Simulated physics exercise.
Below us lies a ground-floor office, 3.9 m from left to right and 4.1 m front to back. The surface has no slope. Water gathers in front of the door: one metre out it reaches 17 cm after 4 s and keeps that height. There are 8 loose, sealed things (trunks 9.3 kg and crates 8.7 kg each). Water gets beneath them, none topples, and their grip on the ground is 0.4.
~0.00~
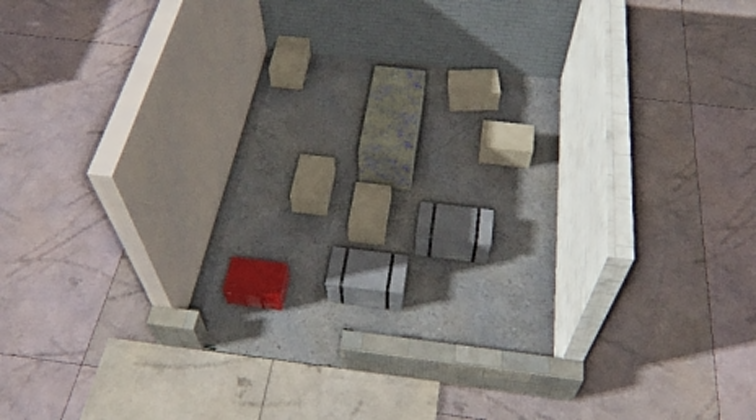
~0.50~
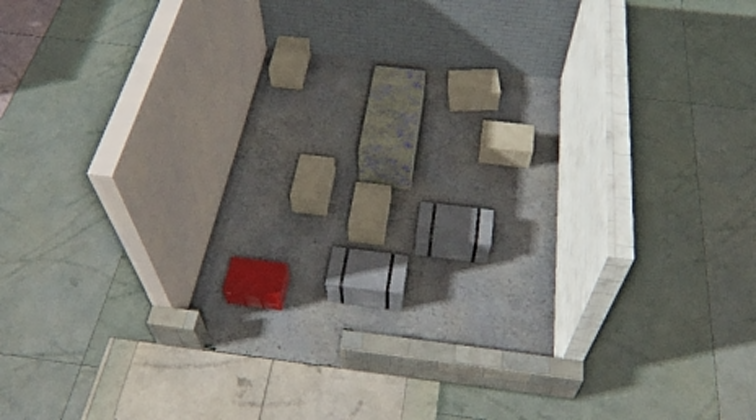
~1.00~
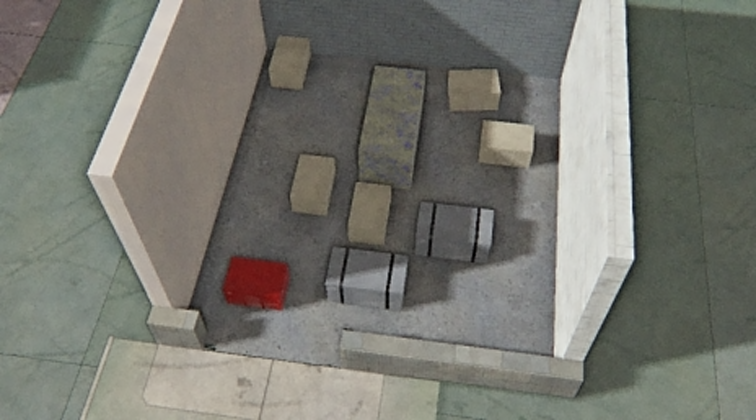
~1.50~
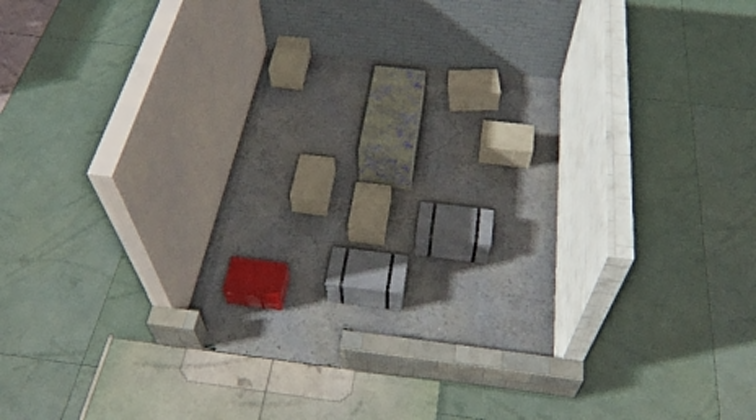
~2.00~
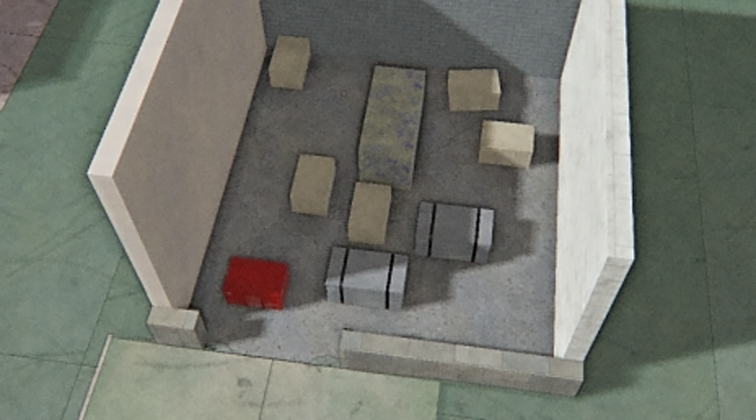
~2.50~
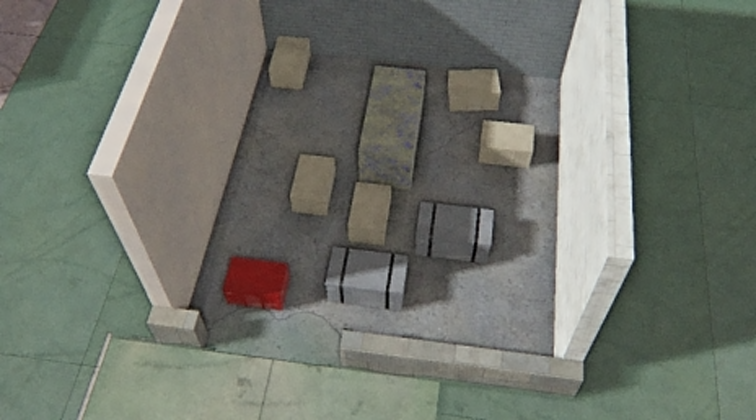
Water, greenish and shallow, spreads over the brownish paving around a roofless, pale-walled office seen from high above its open doorway. Inside, a red crate sits at lower left, two grey trunks with dark straps lie near the front, and five tan crates surround a long mottled block. The green outside deepens, water creeps across the pale doorstep and just inside the doorway, while the objects and camera stay still.
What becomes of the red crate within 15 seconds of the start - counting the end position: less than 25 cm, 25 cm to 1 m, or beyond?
The red crate travels far.
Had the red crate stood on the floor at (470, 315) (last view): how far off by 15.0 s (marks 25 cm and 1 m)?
It ends far away.
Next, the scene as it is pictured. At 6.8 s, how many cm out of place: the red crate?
About 250 cm.
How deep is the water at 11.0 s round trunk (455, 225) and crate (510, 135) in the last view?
Roughly 4 and 10 cm.
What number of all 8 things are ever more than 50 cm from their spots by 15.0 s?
That makes 8.
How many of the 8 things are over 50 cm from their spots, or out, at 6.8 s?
5 of them.
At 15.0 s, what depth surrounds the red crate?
About 14 cm.
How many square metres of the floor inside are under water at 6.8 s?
Roughly 12.0 m2.
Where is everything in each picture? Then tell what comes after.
The red crate at (255, 277), on the bottom; 0.0 m2 under water; 0 of 8 have shifted, in the first frame.
The red crate at (255, 277) rests on the ground; 0.0 m2 under water; 0 of 8 have shifted, in the second frame.
The red crate at (255, 277) rests on the ground; water covers 0.0 m2; 0 of 8 have shifted, in the third frame.
The red crate at (255, 277), on the bottom; 0.0 m2 under water; 0 of 8 have shifted, in the fourth frame.
The red crate at (255, 277) rests on the ground; water covers 0.0 m2; 0 of 8 have shifted, in the fifth frame.
The red crate at (255, 277), on the bottom; 0.4 m2 under water; 0 of 8 have shifted, in the sixth frame.
After 3.5 s the red crate is near (256, 252), 0.3 m from its start, aground; 0 afloat.
After 6.8 s the red crate is near (266, 81), 2.7 m from its start, afloat; 3 afloat.
After 11.0 s the red crate is near (299, 99), 2.4 m from its start, afloat; 8 afloat.
After 15.0 s the red crate is near (343, 104), 2.4 m from its start, afloat; 8 afloat.
